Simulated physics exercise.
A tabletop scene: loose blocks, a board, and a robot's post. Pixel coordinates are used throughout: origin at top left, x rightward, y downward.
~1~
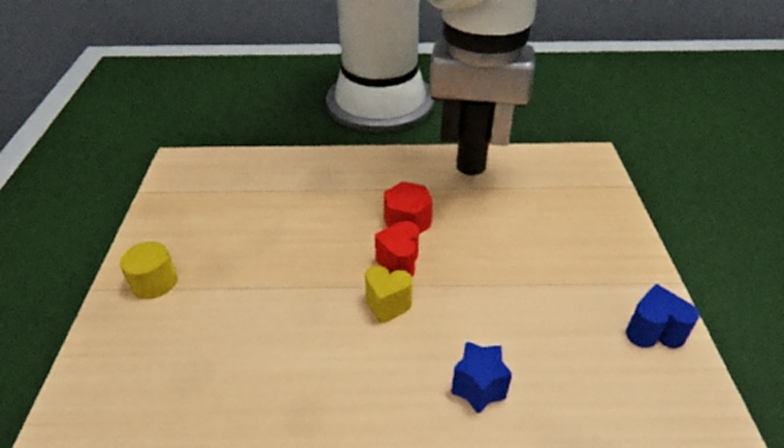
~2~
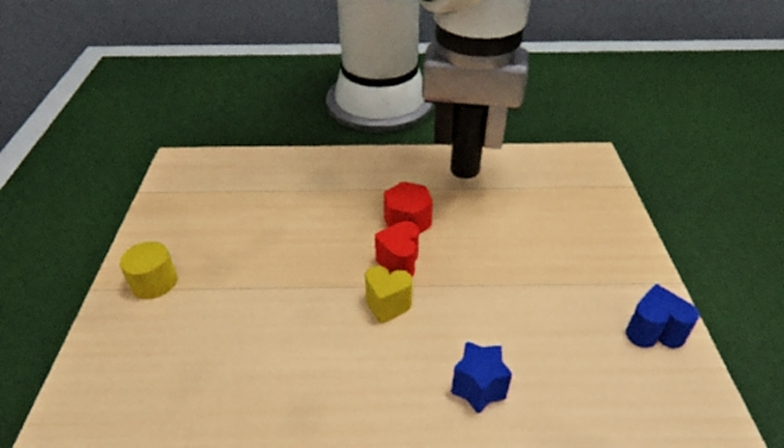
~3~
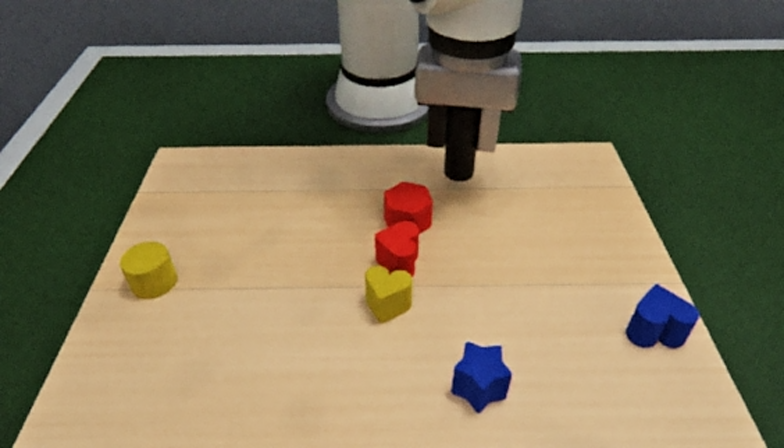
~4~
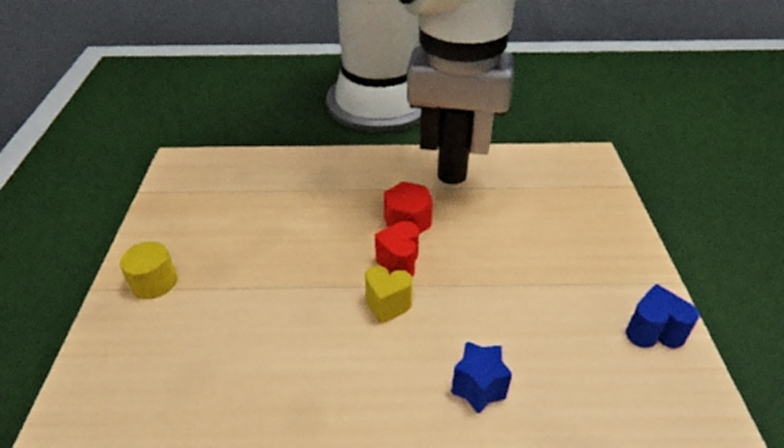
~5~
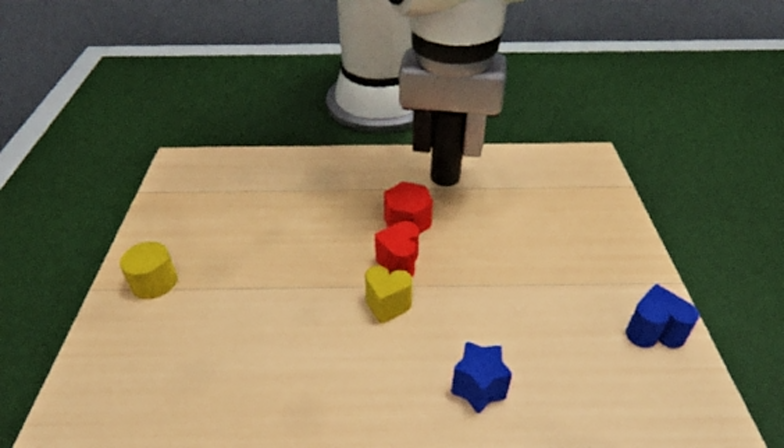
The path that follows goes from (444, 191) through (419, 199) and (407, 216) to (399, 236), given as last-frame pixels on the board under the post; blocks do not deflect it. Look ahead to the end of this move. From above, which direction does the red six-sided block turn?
Turns anticlockwise.
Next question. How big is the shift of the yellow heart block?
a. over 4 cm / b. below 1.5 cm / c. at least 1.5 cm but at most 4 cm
Choice c: At least 1.5 cm but at most 4 cm.
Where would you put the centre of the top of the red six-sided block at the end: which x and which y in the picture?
My best guess is (396, 239).
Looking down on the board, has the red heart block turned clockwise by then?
Yes - that is the case.
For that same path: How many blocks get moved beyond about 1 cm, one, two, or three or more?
It looks like three or more blocks will be pushed more than about 1 cm.
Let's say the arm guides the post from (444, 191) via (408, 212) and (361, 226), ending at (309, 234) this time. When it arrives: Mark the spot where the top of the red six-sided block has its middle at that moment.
The middle of the upper face of the red six-sided block will lie at about (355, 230) in the picture.
On the path given first. Halfway along, post at (411, 193); red six-sided block at (401, 206).
At the end, post at (399, 222); yellow heart block at (379, 301), turned 10° clockwise; red heart block at (395, 271), turned 25° clockwise; red six-sided block at (396, 239), turned 25° anticlockwise.
